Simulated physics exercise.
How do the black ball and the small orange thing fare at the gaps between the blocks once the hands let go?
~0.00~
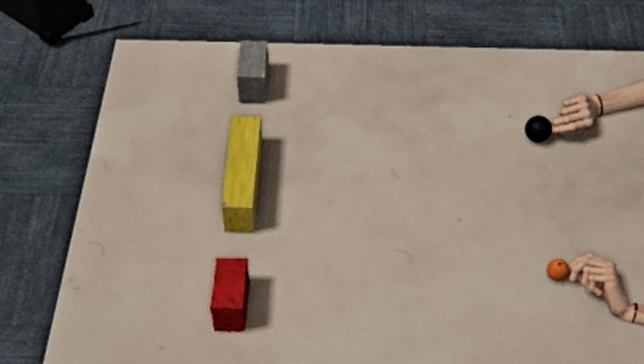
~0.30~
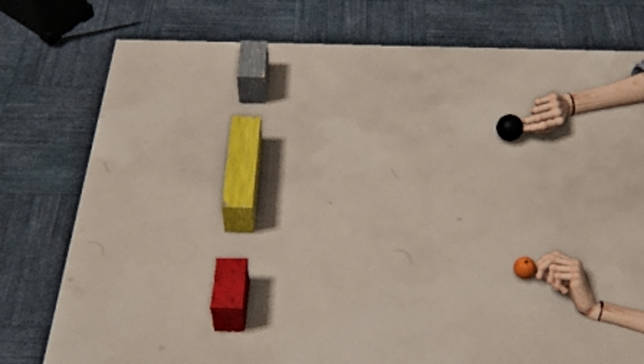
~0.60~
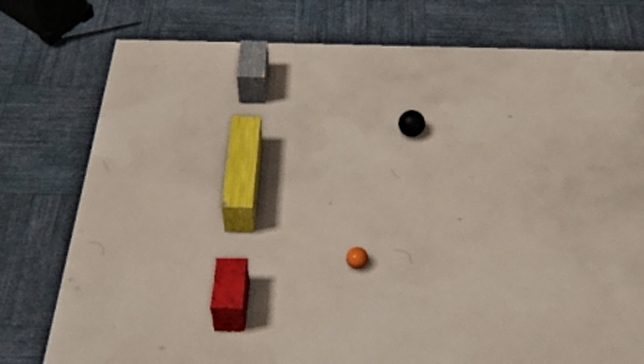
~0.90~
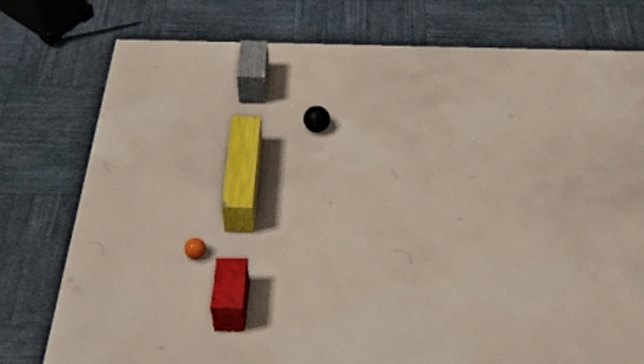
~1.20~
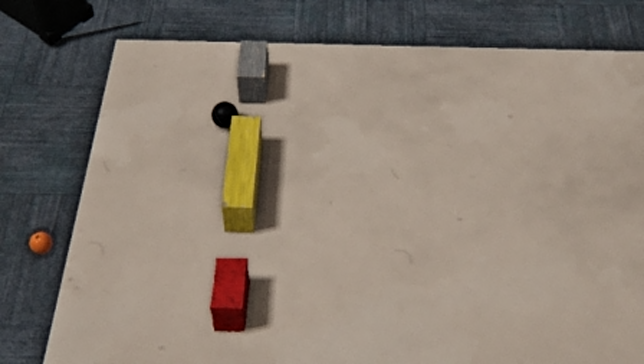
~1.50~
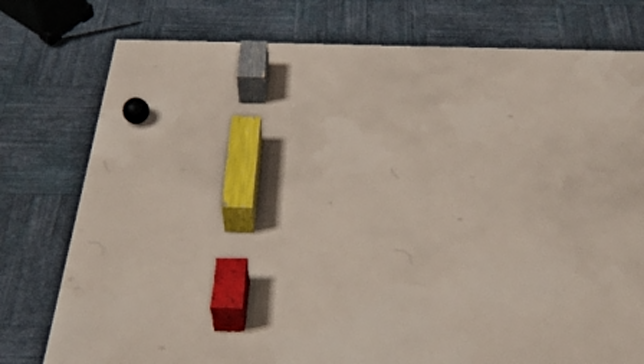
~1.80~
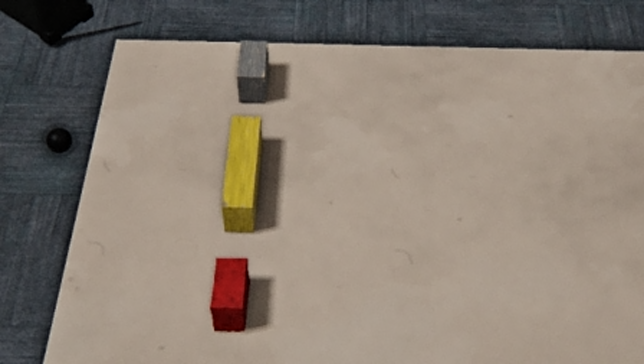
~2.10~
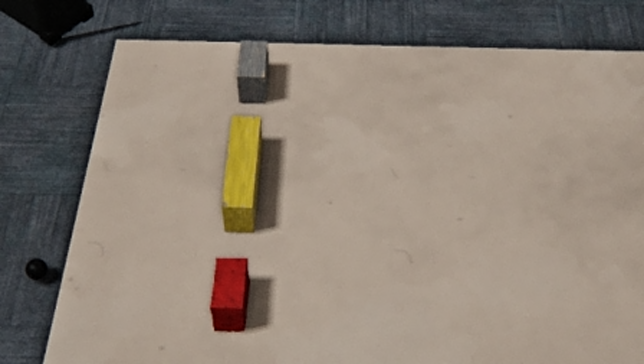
Both make it through. The black ball passes between the grey and yellow blocks, and the orange thing passes between the yellow and red ones.
A black ball and a smaller round orange thing are pushed leftward by two hands across a pale tabletop, seen from above, with dark blue-grey flooring around it. Ahead on the left stand a grey block at the top, a long yellow one in the middle and a red one at the bottom. The hands let go and withdraw, and the orange thing pulls ahead, passing between yellow and red and leaving the table's left edge. The black ball slips between grey and yellow, then also goes over that edge. It ends low on the left, beyond the table, with the blocks unmoved.
